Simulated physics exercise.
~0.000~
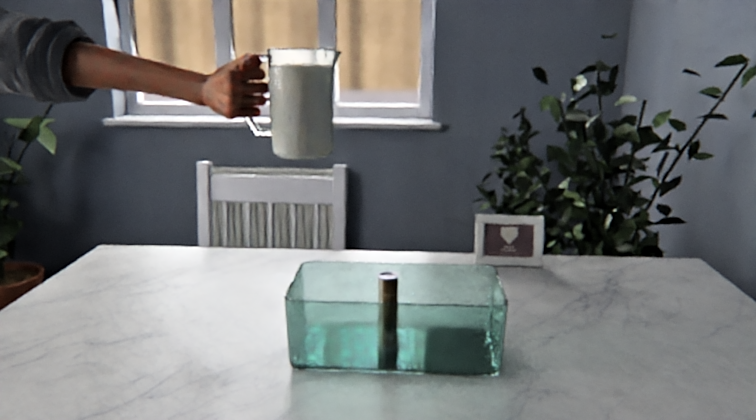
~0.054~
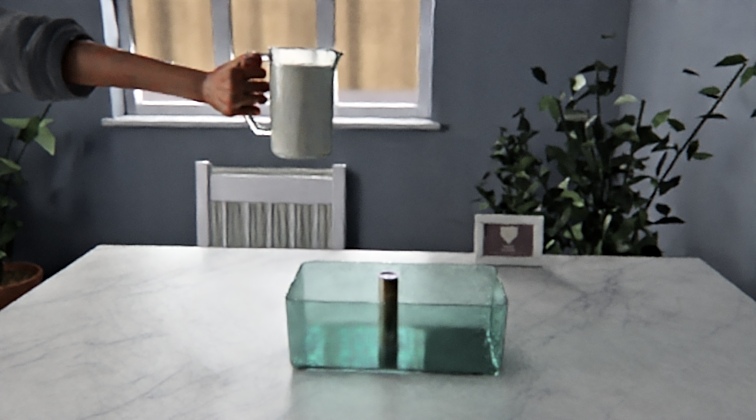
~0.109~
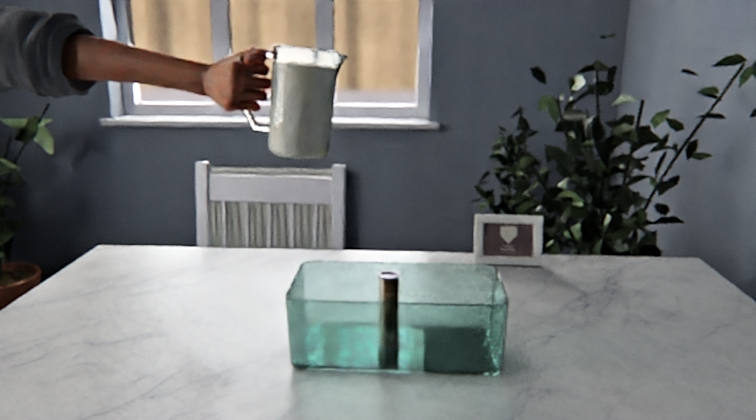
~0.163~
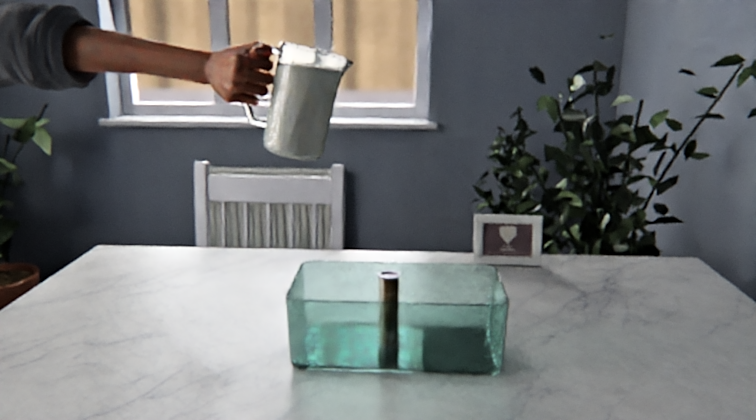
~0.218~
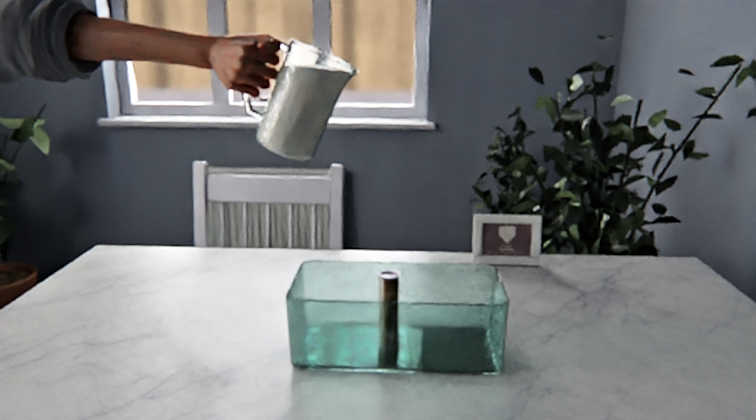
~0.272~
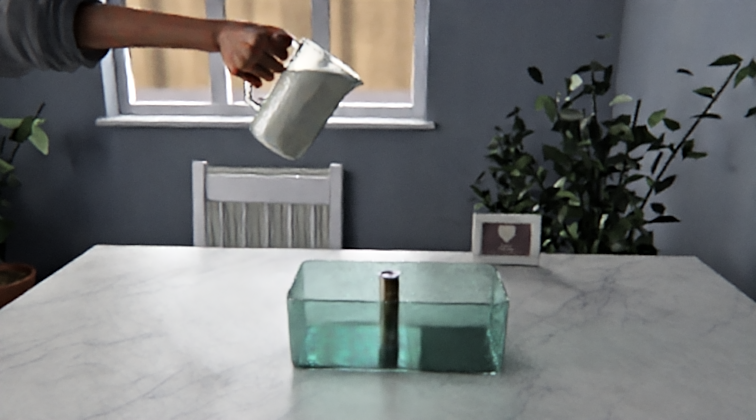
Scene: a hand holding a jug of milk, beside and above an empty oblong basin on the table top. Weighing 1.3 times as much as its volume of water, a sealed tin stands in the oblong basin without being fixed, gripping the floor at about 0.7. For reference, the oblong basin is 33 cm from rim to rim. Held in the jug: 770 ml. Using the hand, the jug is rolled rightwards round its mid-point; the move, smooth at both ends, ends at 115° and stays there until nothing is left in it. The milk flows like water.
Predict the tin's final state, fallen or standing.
My bet is it never capsizes.
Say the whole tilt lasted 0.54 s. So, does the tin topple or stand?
After the tilt, the tin is still standing.
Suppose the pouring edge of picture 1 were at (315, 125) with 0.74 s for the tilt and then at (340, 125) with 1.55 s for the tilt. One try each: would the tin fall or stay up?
Trial 1 - tin tips; trial 2 - tin stays standing.
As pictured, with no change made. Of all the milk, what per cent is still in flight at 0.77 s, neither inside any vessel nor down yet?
About 40 per cent.
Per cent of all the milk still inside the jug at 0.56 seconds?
Near 66 in a hundred.
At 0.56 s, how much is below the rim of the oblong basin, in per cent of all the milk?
Near 3 in a hundred.
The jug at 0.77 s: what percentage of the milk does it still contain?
16 in a hundred, give or take.
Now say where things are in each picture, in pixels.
Tilt 0°; pouring edge (341, 51); surface from (271, 65) to (333, 66); the oblong basin's rim runs from (293, 280) to (501, 286); the tin's top is at (388, 278), in the first picture.
Tilt 2°; pouring edge (343, 52); surface from (272, 64) to (333, 66), in the second picture.
Tilt 6°; pouring edge (347, 55); surface from (276, 63) to (336, 68), in the third picture.
Tilt 13°; pouring edge (353, 62); surface from (279, 70) to (342, 70), in the fourth picture.
Tilt 23°; pouring edge (359, 71); surface from (277, 85) to (350, 72), in the fifth picture.
Tilt 34°; pouring edge (364, 83); surface from (270, 95) to (361, 76), in the sixth picture.
Then, 0.56 s in, the tilt is 99° and 66 per cent is still to pour; the tin stands where it began.
Then, 0.77 s in, the tilt is 115° and 17 per cent is still to pour; the tin stands where it began.
Then, 1.00 s in, the tilt is 115° and 1 per cent is still to pour; the tin stands where it began.
Then, 1.24 s in, the tilt is 115° and 0 per cent is still to pour; the tin stands where it began.
Finally, the tin stands where it began.
